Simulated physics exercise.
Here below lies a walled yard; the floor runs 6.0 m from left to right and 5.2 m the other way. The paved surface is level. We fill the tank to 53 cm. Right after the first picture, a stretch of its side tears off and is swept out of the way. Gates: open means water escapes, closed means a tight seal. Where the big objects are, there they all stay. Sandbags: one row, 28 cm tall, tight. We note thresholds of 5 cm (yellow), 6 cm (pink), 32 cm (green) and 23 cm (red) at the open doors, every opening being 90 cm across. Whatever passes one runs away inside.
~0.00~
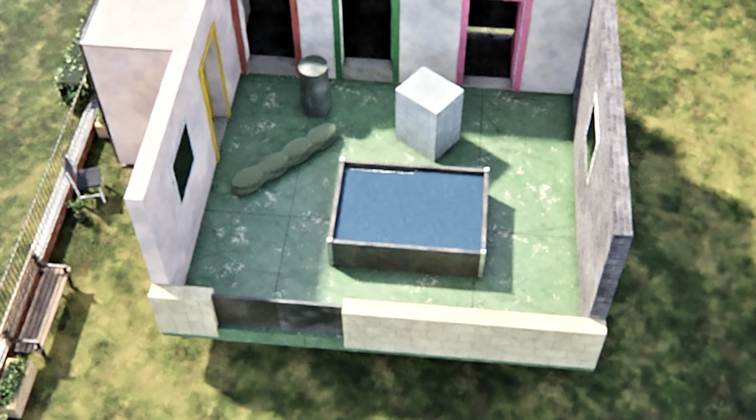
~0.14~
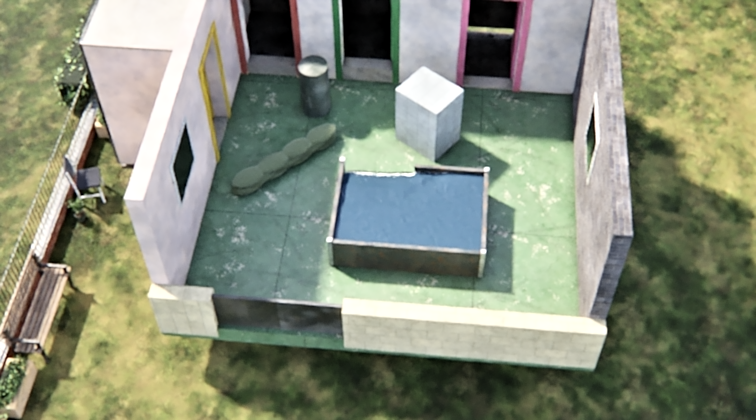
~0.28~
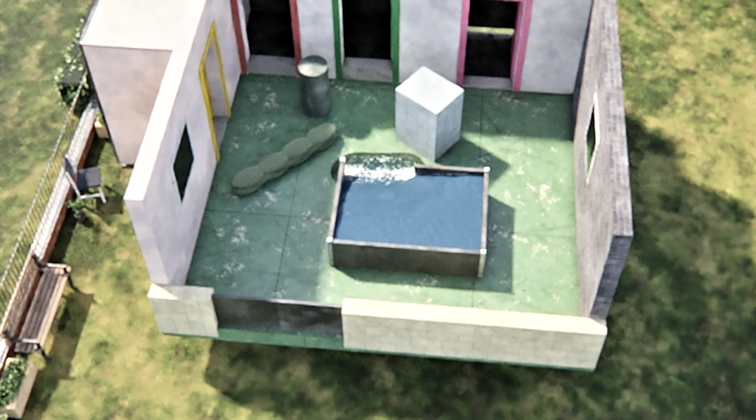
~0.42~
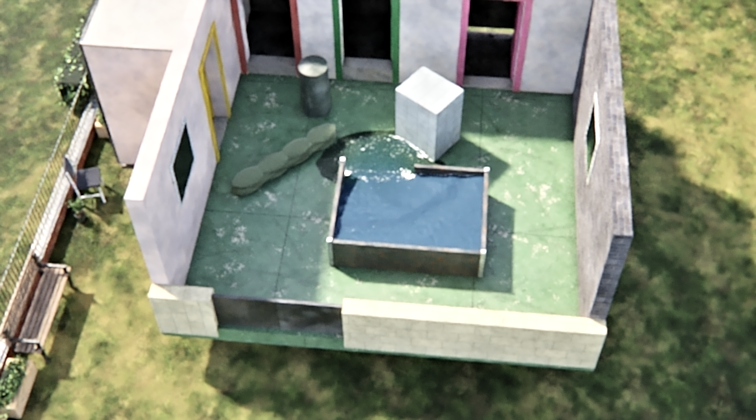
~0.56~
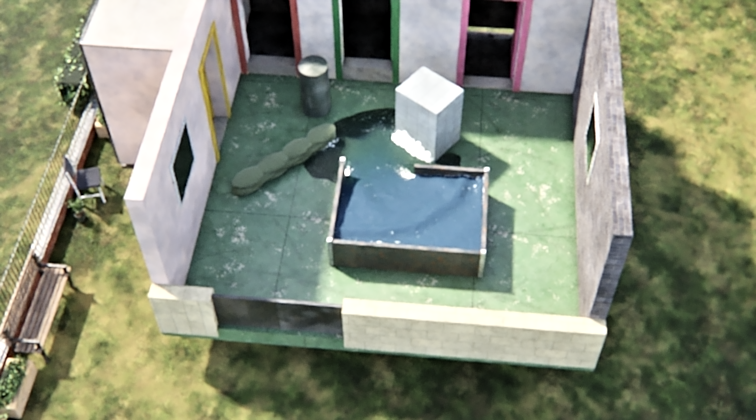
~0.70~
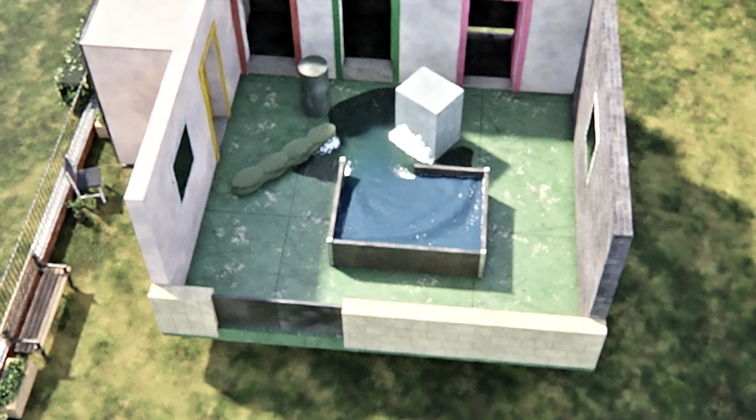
Water poured out through a gap in the far side of a rectangular tank in a walled yard, spreading across the green floor and foaming around the white block and the lumpy, long green object.
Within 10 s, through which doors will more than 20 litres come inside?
As I see it, at the yellow door it looks set to land over the limit; at the pink door it looks set to land under the limit; at the green door it looks set to land under the limit; at the red door it looks set to land under the limit.
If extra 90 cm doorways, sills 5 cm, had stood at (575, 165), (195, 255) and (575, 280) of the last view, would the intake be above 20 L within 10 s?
So, in the order given, it's beyond the mark, then shy of the mark, then shy of the mark.
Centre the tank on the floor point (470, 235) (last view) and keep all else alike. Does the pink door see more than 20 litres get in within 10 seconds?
Then the pink door exceeds it.
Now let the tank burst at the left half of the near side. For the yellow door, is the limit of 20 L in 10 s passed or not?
Note: Yellow door, short of the limit.
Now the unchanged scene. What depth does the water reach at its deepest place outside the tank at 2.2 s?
It tops out at some 34 cm.
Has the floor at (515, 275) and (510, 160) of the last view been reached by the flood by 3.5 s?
I'd say spared, then drenched.
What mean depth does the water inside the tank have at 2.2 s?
Roughly 28 centimetres.
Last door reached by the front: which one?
Answer: The yellow door.
After 1.4 s water covers 20 % of the floor and is deepest (36 cm) near (339, 83); yellow door not reached, pink door not reached, green door 29 cm at the sill, 0 L in, red door not reached.
After 2.2 s water covers 35 % of the floor and is deepest (34 cm) near (359, 84); yellow door not reached, pink door 4 cm at the sill, 0 L in, green door 33 cm at the sill, 2 L in, red door 8 cm at the sill, 0 L in.
After 3.5 s water covers 60 % of the floor and is deepest (24 cm) near (359, 84); yellow door 8 cm at the sill, 5 L in, pink door 6 cm at the sill, 0 L in, green door 23 cm at the sill, 3 L in, red door 13 cm at the sill, 0 L in.
After 6.0 s water covers 85 % of the floor and is deepest (14 cm) near (219, 158); yellow door 8 cm at the sill, 16 L in, pink door 4 cm at the sill, 0 L in, green door 13 cm at the sill, 4 L in, red door 9 cm at the sill, 0 L in.
After 10.0 s water covers 95 % of the floor and is deepest (13 cm) near (540, 341); yellow door 8 cm at the sill, 44 L in, pink door 7 cm at the sill, 2 L in, green door 8 cm at the sill, 4 L in, red door 8 cm at the sill, 0 L in.
